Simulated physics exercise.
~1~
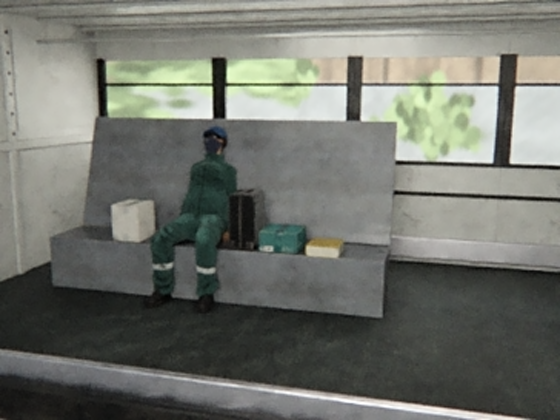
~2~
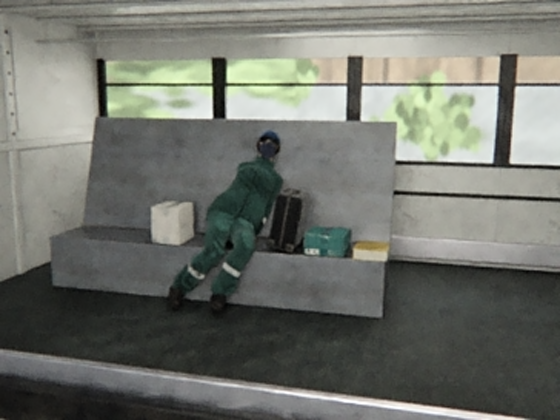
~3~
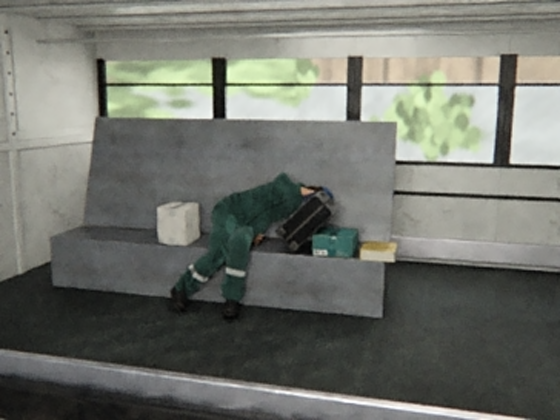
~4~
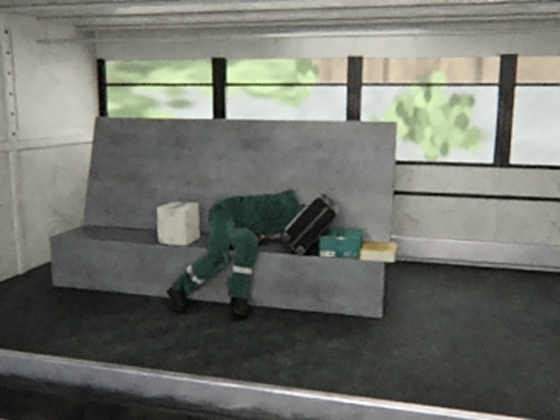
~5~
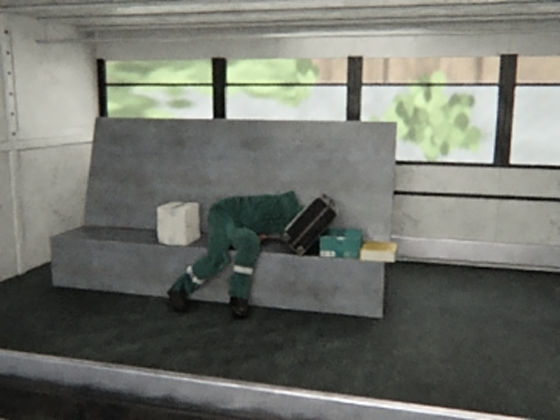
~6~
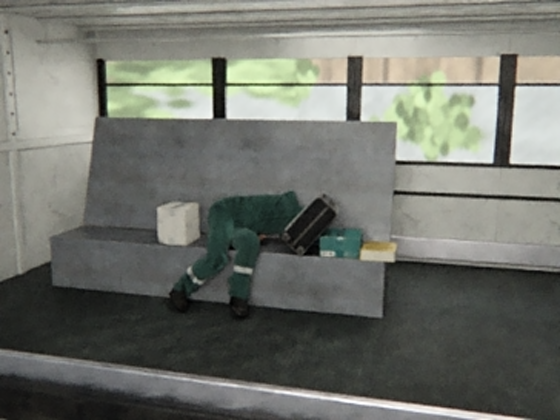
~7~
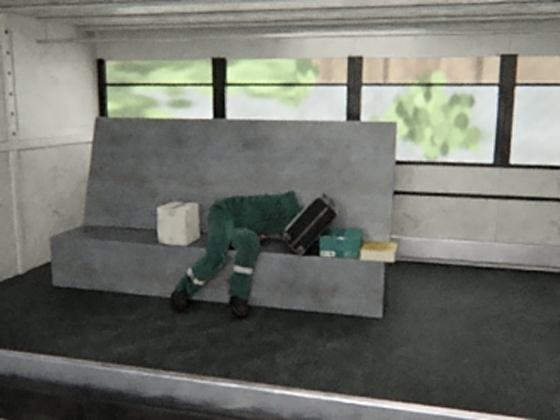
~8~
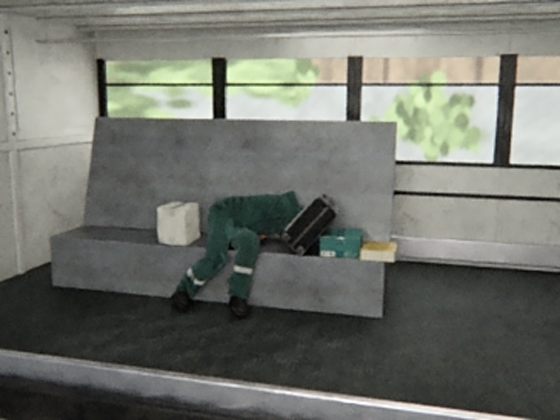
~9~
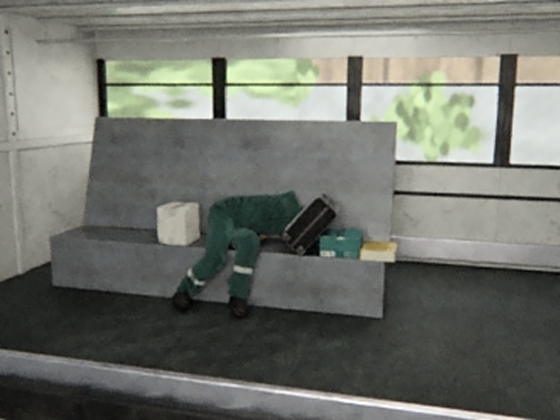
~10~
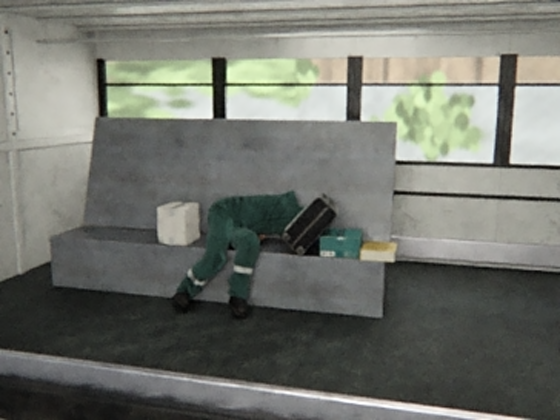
On a grey bench, a slumped person topples right against a black case, which leans.
